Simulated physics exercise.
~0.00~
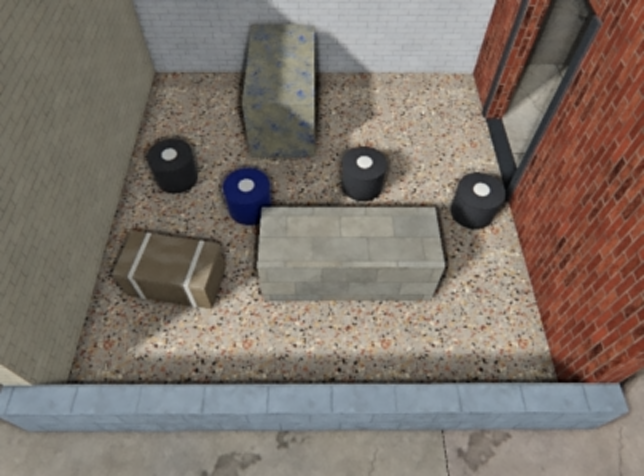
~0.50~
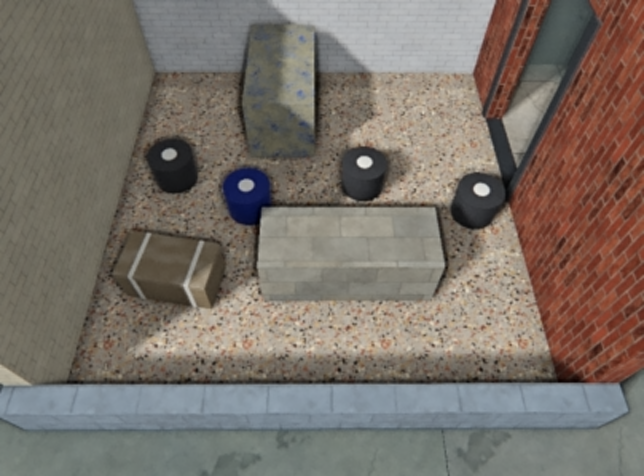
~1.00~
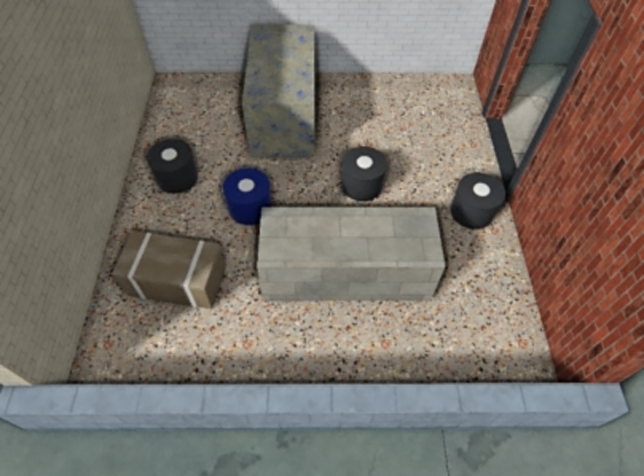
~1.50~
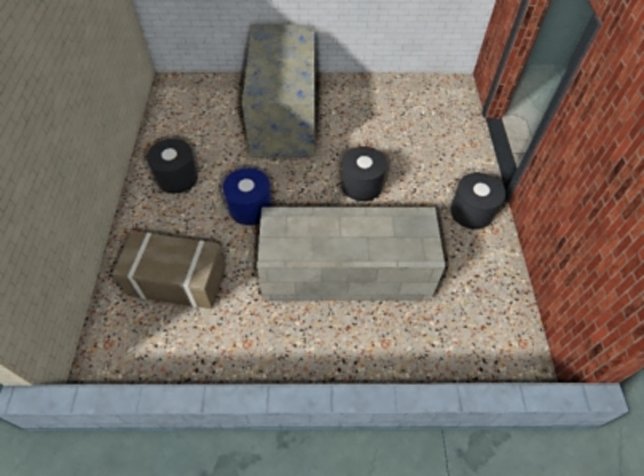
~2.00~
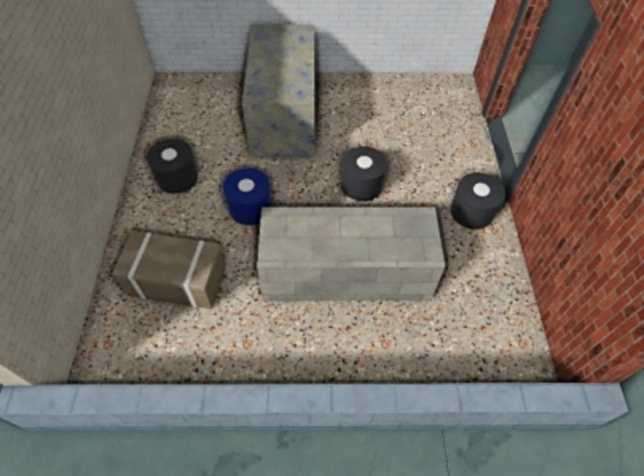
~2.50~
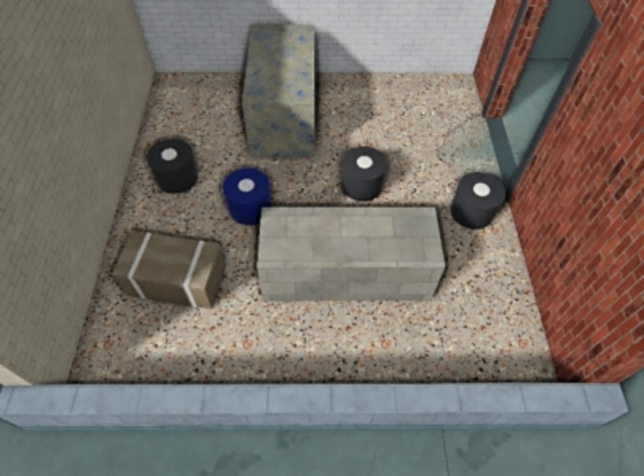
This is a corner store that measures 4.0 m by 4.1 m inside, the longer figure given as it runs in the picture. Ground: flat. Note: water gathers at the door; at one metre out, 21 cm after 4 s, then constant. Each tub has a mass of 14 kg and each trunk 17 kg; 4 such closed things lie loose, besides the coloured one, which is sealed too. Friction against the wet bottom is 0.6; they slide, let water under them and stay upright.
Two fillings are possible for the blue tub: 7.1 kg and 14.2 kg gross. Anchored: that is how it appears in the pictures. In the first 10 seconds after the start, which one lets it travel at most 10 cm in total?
Both are insufficient.
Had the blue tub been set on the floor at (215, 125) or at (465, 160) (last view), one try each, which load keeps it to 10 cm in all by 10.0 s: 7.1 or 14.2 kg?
The first try gives success with heavier only; the second gives failure with both.
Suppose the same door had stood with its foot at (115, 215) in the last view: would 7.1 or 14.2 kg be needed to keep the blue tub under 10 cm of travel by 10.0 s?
Then no option works.
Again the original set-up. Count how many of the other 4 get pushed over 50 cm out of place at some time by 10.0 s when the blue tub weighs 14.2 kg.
I make that 1.
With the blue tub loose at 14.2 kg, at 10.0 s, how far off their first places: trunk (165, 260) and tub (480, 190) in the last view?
The first is 40 cm from its start, the second 20 cm.
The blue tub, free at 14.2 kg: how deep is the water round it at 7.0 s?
Something like 6 centimetres.
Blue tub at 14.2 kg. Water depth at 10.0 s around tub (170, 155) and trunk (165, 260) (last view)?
About 13 and 4 cm.
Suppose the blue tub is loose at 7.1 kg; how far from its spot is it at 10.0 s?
Roughly 120 cm.
After 3.5 s the blue tub would be 0 cm from its start with 7.1 kg and 0 cm from its start with 14.2 kg; 0 cm of water round it then.
After 4.5 s the blue tub would be 0 cm from its start with 7.1 kg and 0 cm from its start with 14.2 kg; 0 cm of water round it then.
After 7.0 s the blue tub would be 89 cm from its start with 7.1 kg and 8 cm from its start with 14.2 kg; 6 cm of water round it then.
After 10.0 s the blue tub would be 126 cm from its start with 7.1 kg and 135 cm from its start with 14.2 kg; 11 cm of water round it then.
